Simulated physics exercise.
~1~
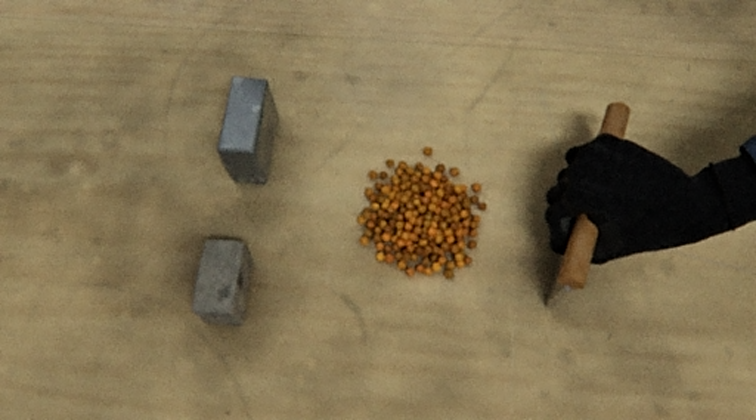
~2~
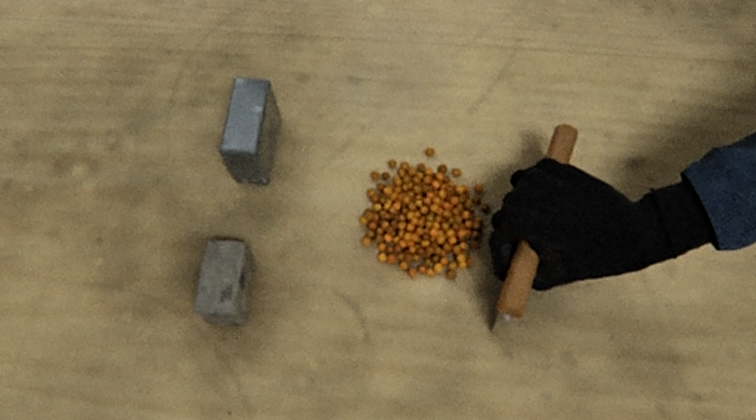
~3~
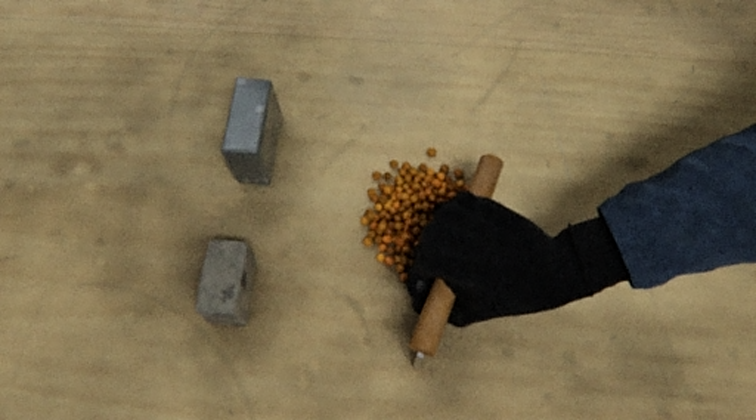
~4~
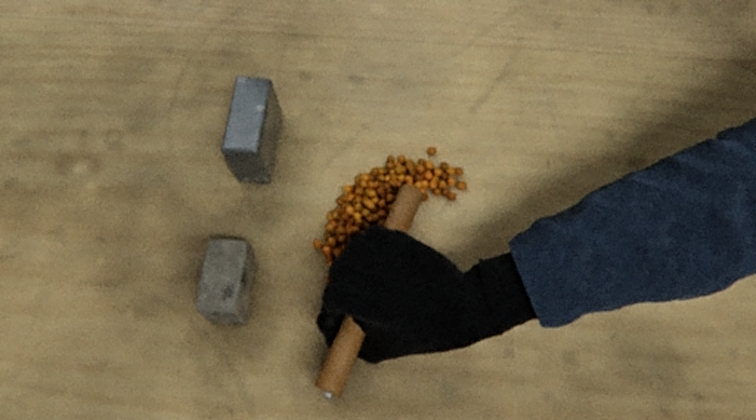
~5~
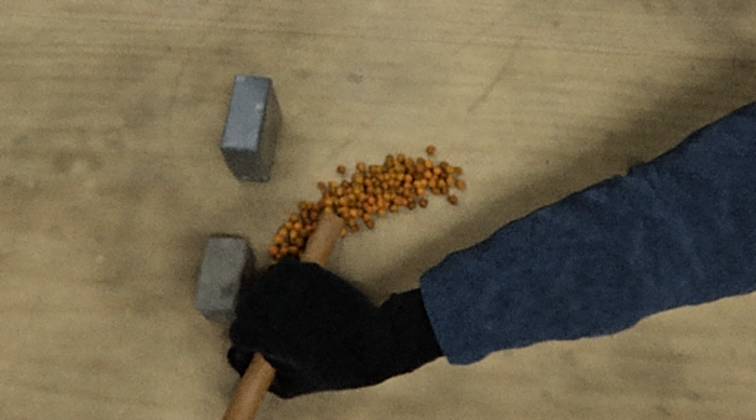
At first, a round pile of small orange-brown kernels lies on a pale, wood-like surface, with two grey blocks standing apart to its left and a black-gloved hand gripping a wooden-handled scraper to its right. The hand moves left and slightly downward, bringing the tool up to the pile. It then pushes into the lower right side, covering part of the kernels. As the blue-sleeved arm reaches farther across, the pile stretches into a slanting band. Finally, the hand arrives beside the lower block, while the kernels lie in a curved strip, still short of the gap.
